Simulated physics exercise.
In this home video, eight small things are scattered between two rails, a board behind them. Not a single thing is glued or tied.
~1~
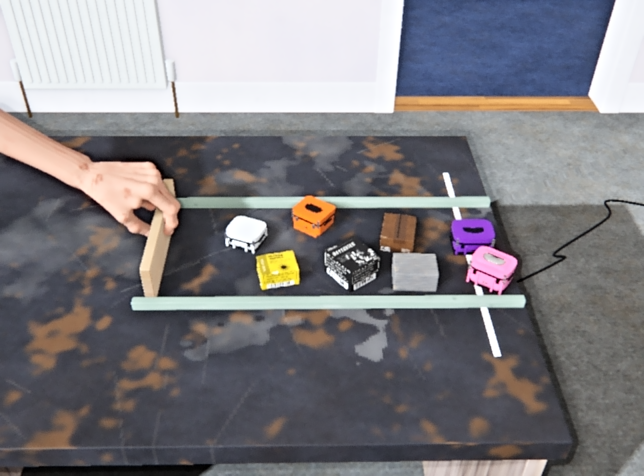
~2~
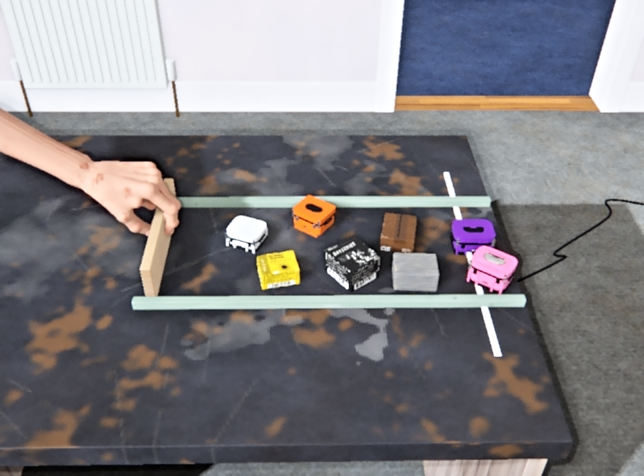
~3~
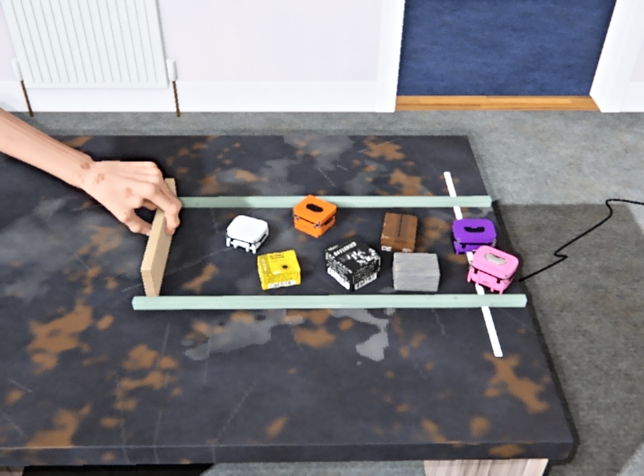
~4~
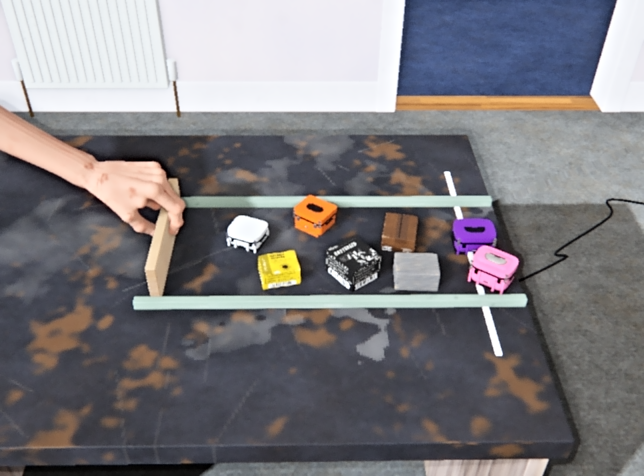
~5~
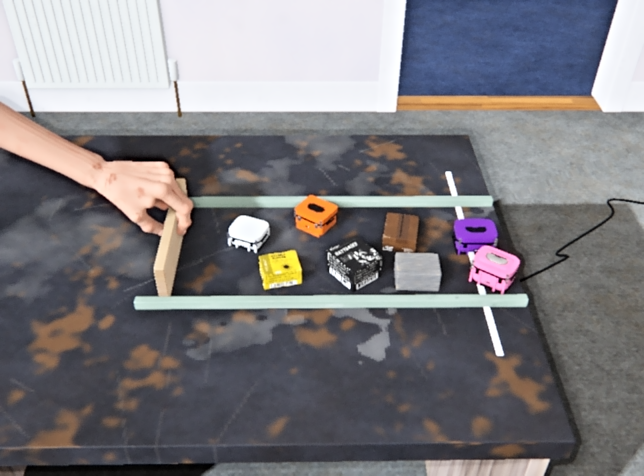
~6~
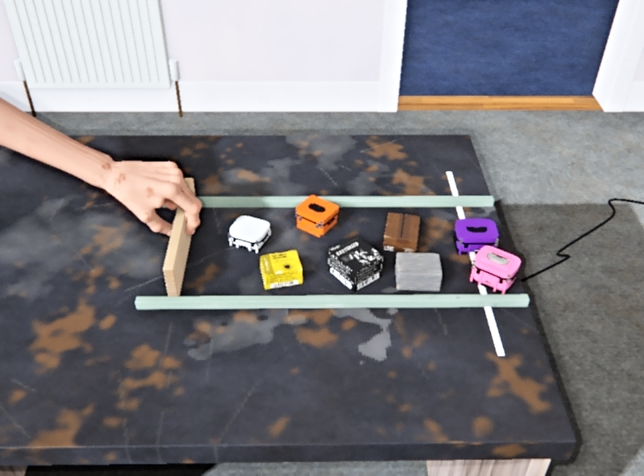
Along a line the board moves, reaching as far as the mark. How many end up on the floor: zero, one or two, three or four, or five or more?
Five or more.
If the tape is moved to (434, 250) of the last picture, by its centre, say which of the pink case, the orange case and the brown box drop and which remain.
Result - the pink case is gone, the orange case is safe, the brown box is safe.
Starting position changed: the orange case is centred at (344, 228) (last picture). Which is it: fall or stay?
In that case it is gone.
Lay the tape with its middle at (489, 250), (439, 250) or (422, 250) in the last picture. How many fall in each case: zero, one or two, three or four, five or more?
So, taking them in turn, I'd give five or over; three or four; 1 or 2.
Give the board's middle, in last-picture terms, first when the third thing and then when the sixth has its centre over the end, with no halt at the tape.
The first puts it near (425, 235), the next near (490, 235).
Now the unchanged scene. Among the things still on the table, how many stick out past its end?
Overhang count: 0.
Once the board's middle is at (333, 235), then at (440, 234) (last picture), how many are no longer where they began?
First 5, then 8.
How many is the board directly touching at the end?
That would be 3 of them.
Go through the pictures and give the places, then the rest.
In the first picture, pink case (492, 270); purple case (472, 238); grey block (415, 272); board (160, 236); tape (468, 251).
In the second picture, purple case (472, 238); board (161, 236).
In the third picture, grey block (416, 272); brown box (399, 233).
In the fourth picture, pink case (493, 270); white case (248, 234).
In the fifth picture, purple case (474, 237); yellow box (280, 270).
In the sixth picture, pink case (495, 270); purple case (475, 237); grey block (418, 272); board (182, 235); tape (471, 250).
Early on, none off yet; pink case at rest near (495, 270); purple case at rest near (475, 237); grey block at rest near (418, 272).
A while later, none off yet; pink case travelled about its own width near (530, 269); purple case at rest near (475, 237); grey block travelled about its own width near (483, 272).
Finally, the number that fall off is five or more; lost, black box, brown box, grey block, purple case and pink case.
